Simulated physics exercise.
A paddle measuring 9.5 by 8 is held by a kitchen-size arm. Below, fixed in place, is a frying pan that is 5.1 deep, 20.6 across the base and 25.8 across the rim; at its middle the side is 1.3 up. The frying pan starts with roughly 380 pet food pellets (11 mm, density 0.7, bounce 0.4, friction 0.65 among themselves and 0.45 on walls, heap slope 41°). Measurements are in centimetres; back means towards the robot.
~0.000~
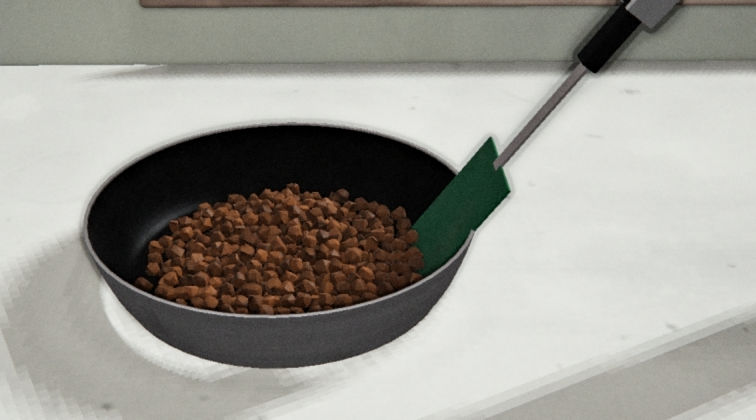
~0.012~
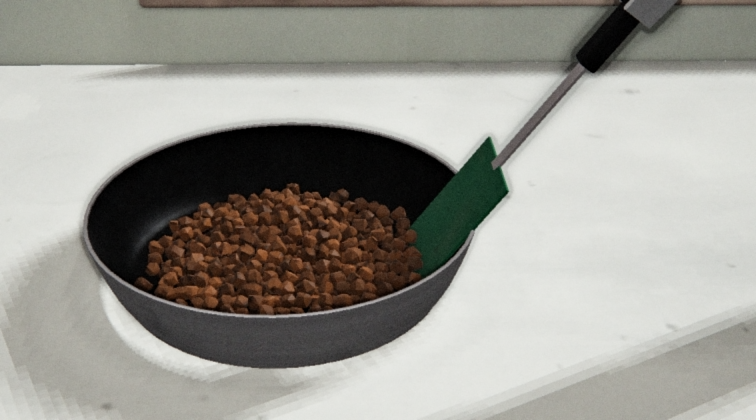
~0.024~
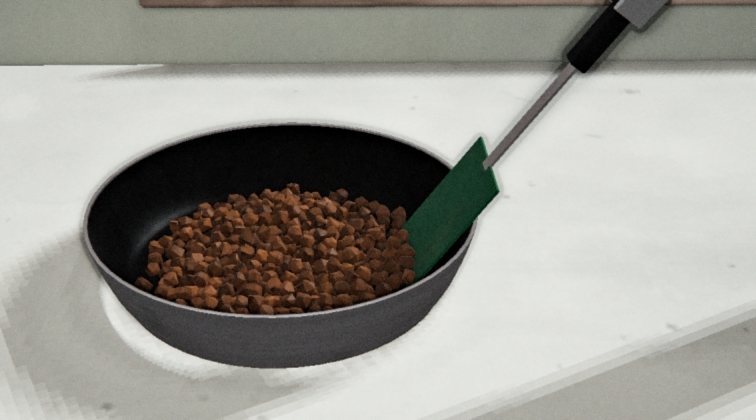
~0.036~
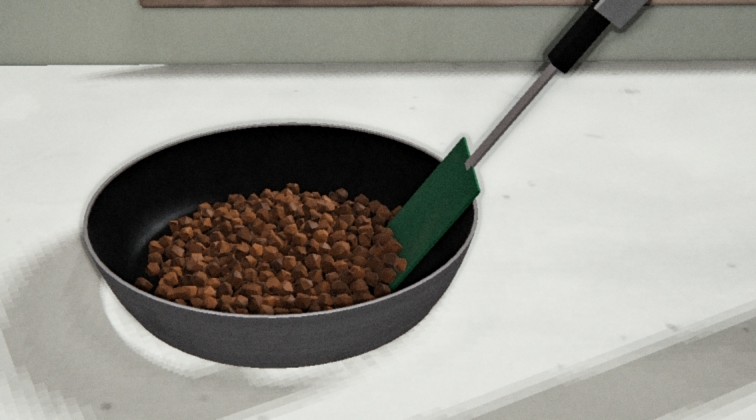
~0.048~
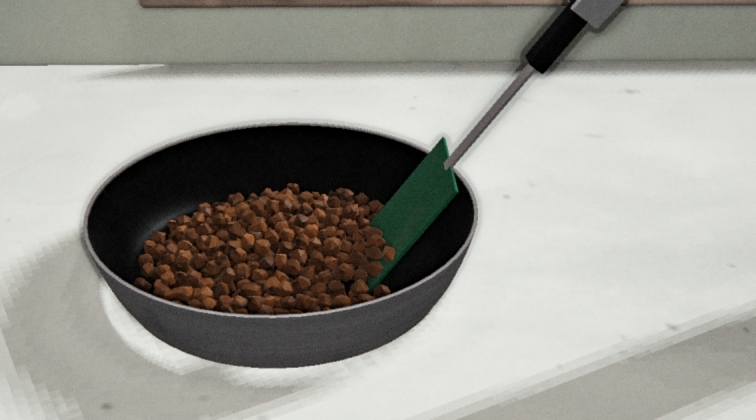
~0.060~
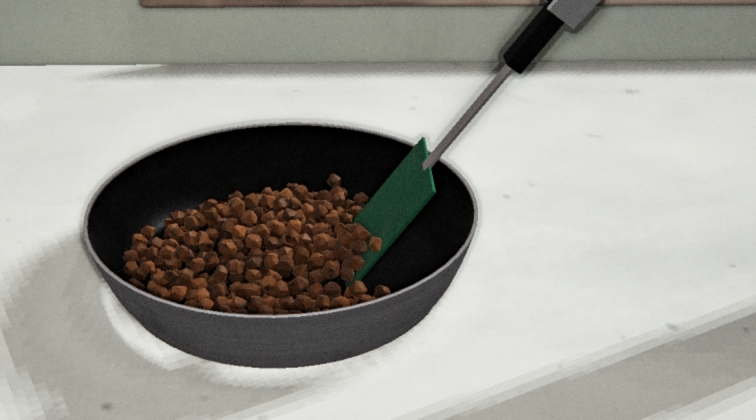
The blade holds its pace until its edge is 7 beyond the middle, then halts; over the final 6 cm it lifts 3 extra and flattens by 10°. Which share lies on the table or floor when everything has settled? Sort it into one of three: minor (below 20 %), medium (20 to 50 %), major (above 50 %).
Minor, below 20 %.
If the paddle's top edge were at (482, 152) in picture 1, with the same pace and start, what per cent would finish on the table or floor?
Some 10 per cent.
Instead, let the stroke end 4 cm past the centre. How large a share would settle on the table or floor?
Close to 5 per cent would end on the table or floor.
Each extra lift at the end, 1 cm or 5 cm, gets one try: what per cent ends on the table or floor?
Try one gives about 5 in a hundred, try two about 10 in a hundred.
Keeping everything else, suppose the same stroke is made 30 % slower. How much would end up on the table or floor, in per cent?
About 0 %.
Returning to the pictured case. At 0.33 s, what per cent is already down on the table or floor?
Share at that moment: Roughly 10 %.
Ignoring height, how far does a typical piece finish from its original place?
It comes to some 5 cm.
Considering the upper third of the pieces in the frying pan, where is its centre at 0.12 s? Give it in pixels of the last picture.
The middle sits at approx. (226, 230).
By 0.09 s, sloping 54°, highest piece 6 above the table; 378 in the frying pan.
By 0.12 s, sloping 51°, highest piece 7 above the table; 378 in the frying pan.
By 0.33 s, sloping 44°, highest piece 6 above the table; 336 in the frying pan, 38 on the table or floor, 4 on the blade or in flight.
By 1.38 s, sloping 44°, highest piece 6 above the table; 336 in the frying pan, 42 on the table or floor.
Final count, 336 in the frying pan, 42 on the table or floor. That is 11 % on the table or floor.
